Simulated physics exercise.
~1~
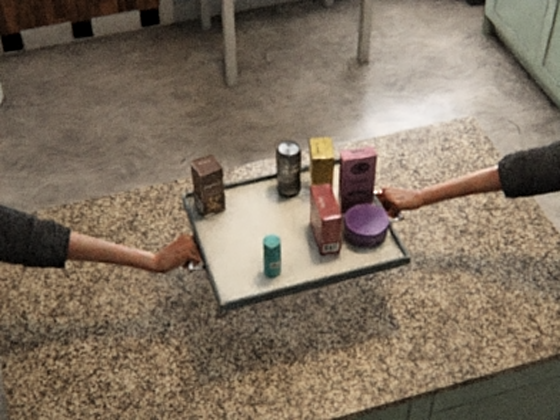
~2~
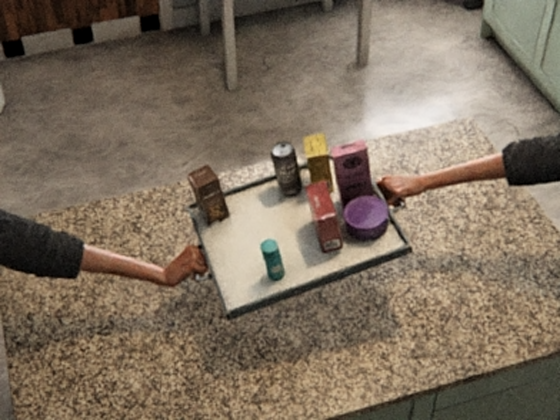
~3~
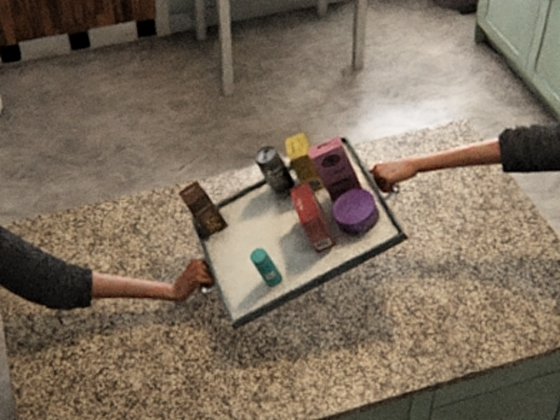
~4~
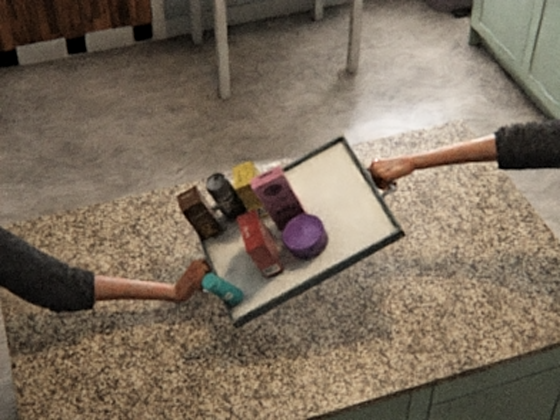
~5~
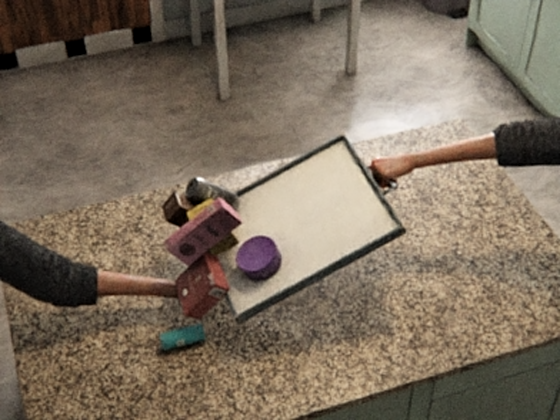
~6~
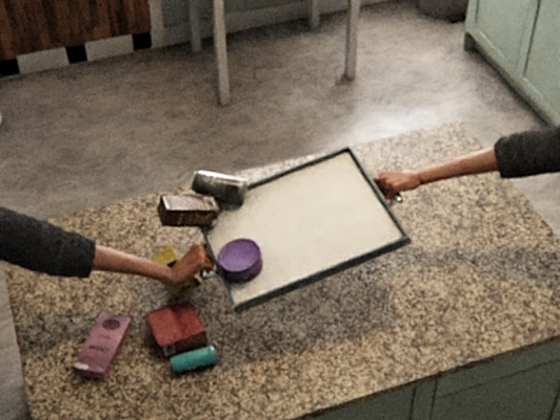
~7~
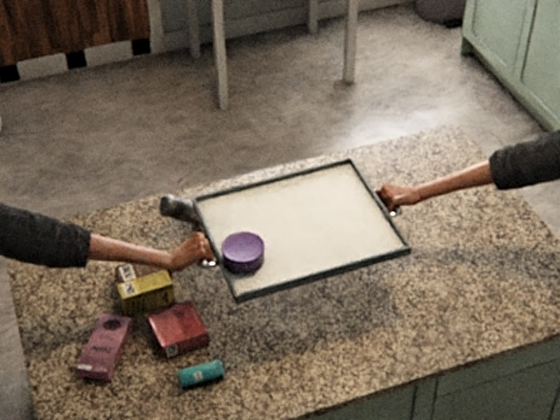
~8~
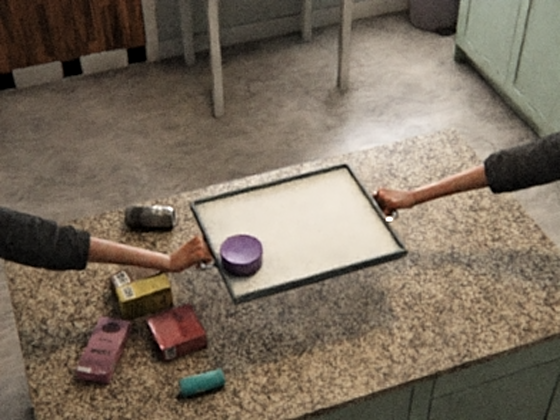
Over a speckled kitchen counter, two hands tilt a tray of small containers down to the left, and the items slide and tumble off that side, the turquoise one first, before the tray is levelled with only the purple tub left on it.
